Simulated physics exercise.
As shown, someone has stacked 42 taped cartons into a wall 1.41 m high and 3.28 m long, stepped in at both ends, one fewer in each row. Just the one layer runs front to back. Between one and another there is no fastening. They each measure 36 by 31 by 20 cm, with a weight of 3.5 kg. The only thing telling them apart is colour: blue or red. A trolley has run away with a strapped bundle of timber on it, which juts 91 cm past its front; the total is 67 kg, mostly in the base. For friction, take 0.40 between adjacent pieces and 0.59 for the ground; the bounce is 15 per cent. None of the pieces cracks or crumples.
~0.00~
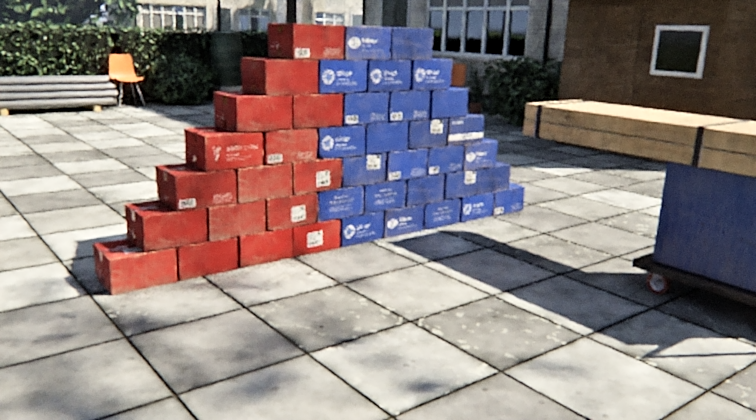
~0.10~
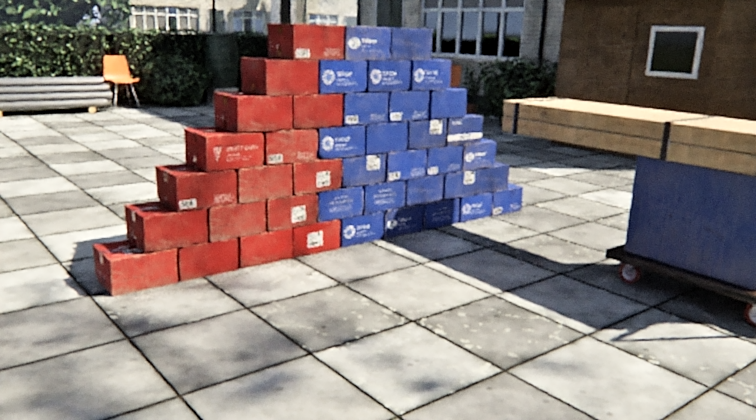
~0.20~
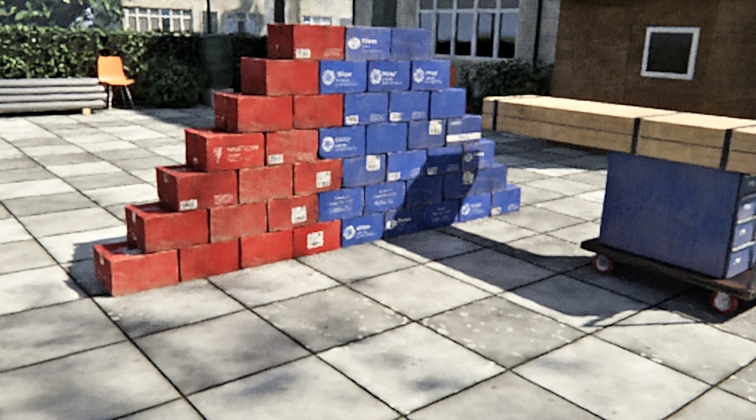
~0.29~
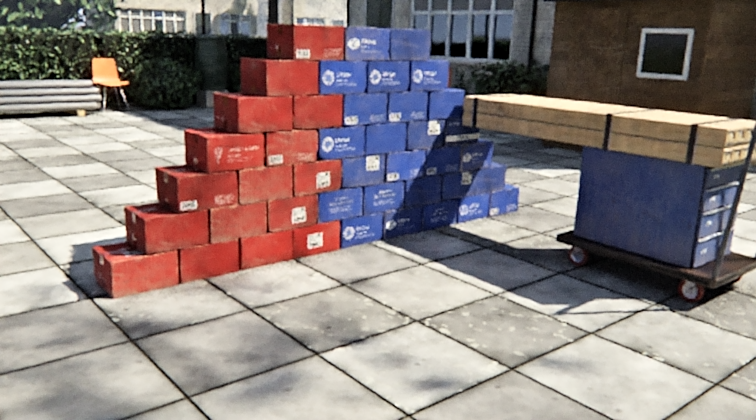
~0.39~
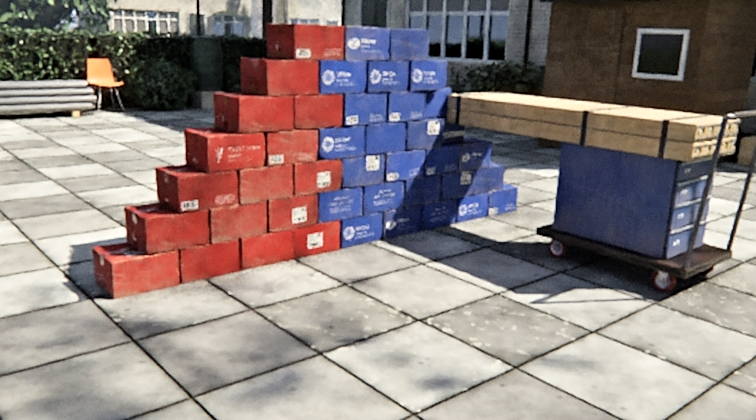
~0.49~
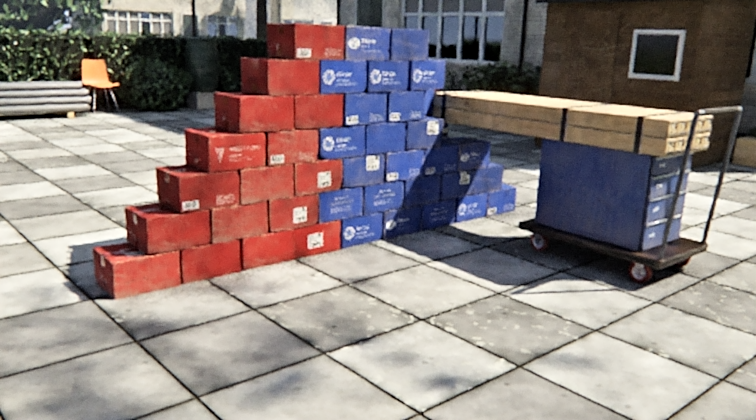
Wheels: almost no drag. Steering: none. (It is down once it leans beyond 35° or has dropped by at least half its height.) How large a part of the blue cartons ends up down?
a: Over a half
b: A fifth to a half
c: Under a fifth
Under a fifth (c).
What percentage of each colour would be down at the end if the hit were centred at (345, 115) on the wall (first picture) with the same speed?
The blue ones would be 40 per cent down and the red ones 40 per cent.
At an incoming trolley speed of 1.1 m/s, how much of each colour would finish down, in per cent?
Blue 10%, red 0%.
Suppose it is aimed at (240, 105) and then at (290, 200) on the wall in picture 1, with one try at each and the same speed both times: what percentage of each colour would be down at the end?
For blue it's 0 then 40 per cent, for red 20 then 70 per cent.
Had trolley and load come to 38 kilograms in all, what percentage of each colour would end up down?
Share down - blue: 10; red: 0 (per cent).
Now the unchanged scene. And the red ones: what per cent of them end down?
Red: 0 per cent.
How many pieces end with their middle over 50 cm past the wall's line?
Roughly 2 pieces in all.
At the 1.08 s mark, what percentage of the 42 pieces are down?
5 %.
By 0.74 s, load 63 cm past the wall's line, still rolling; 1 of the 26 blue cartons down (1 of 42 in all colours); top blue carton unmoved.
By 1.08 s, load 1.03 m past the wall's line, still rolling; 2 of the 26 blue cartons down (2 of 42 in all colours); top blue carton unmoved.
When it is over (2.1 s), load 1.04 m past the wall's line, still rolling; 2 of the 26 blue cartons down (2 of 42 in all colours); top blue carton unmoved; top red carton unmoved. That is 8 per cent. In pixels of the last frame, middles, top blue carton near (353, 43), top red carton near (306, 42).
